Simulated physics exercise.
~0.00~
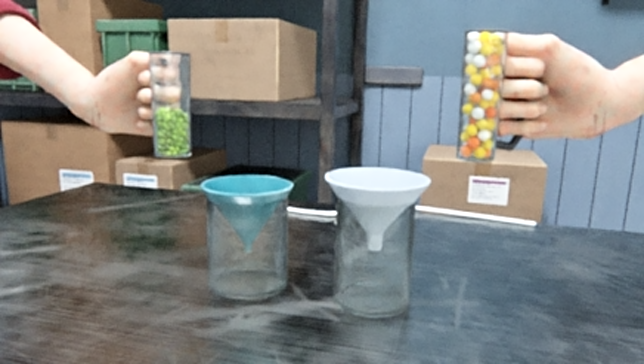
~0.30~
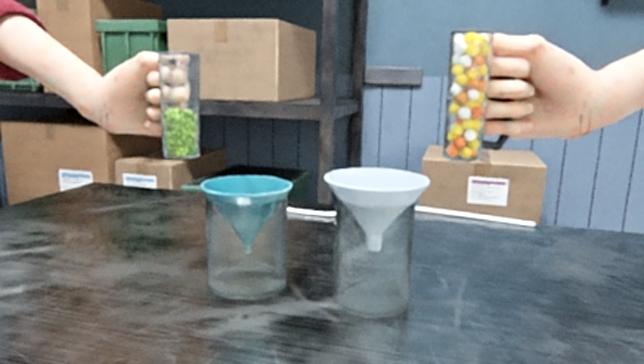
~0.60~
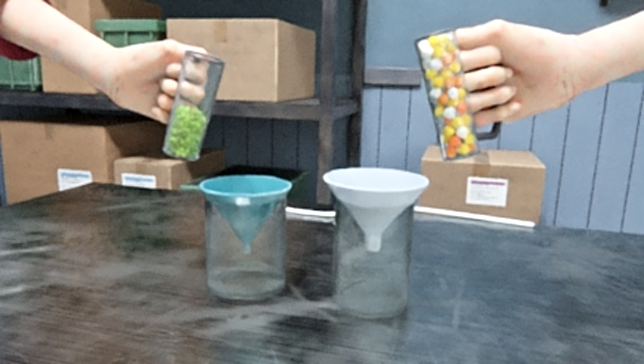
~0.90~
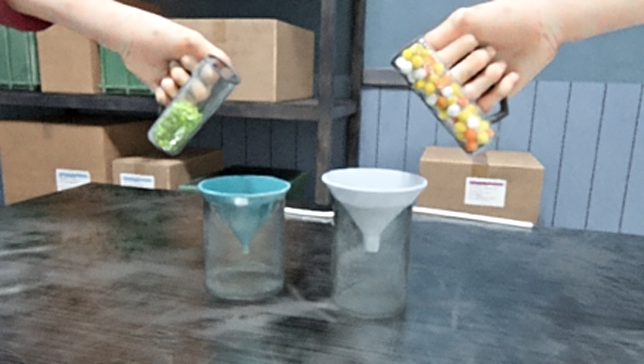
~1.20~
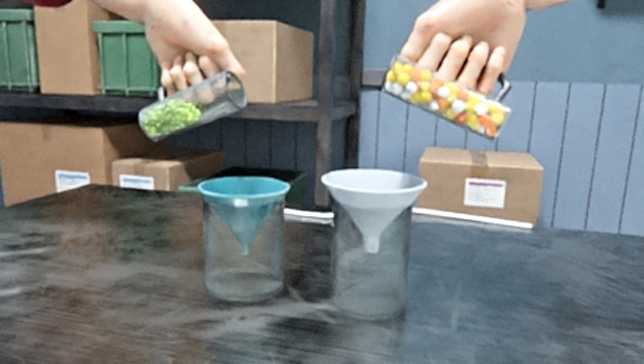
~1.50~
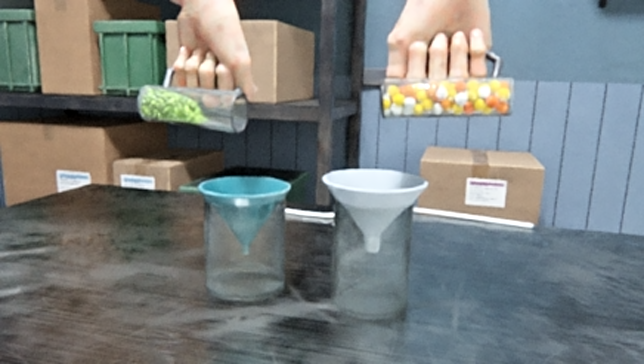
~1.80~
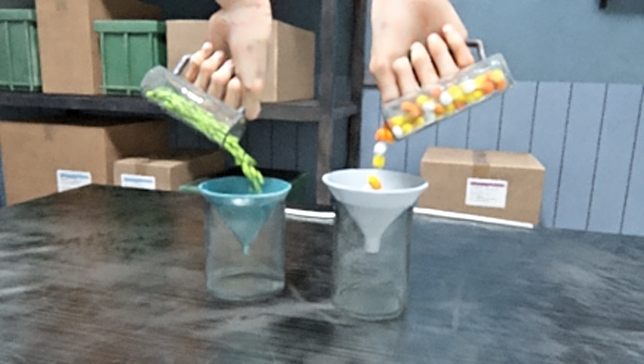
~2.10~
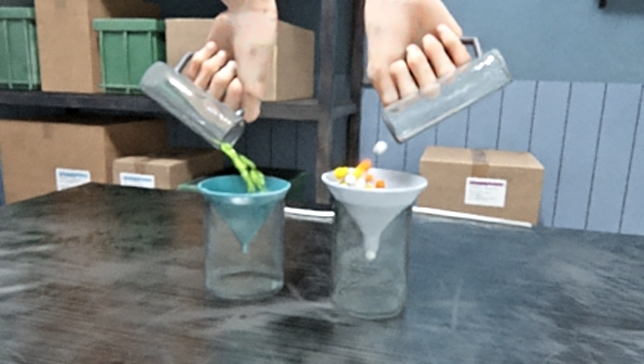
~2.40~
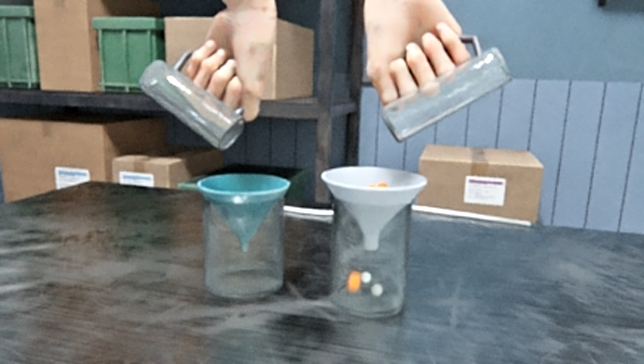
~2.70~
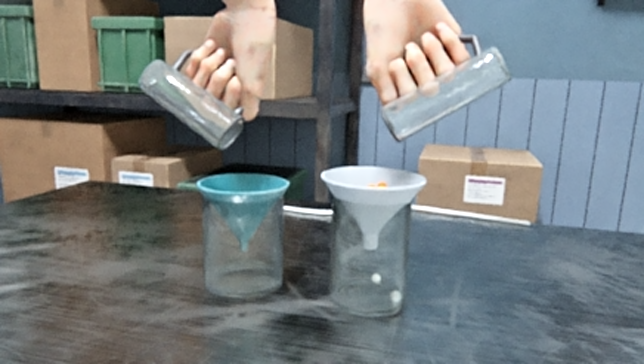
Two hands tipping cups of green bits and colourful pieces into funnels over jars, orange still showing in the right funnel.
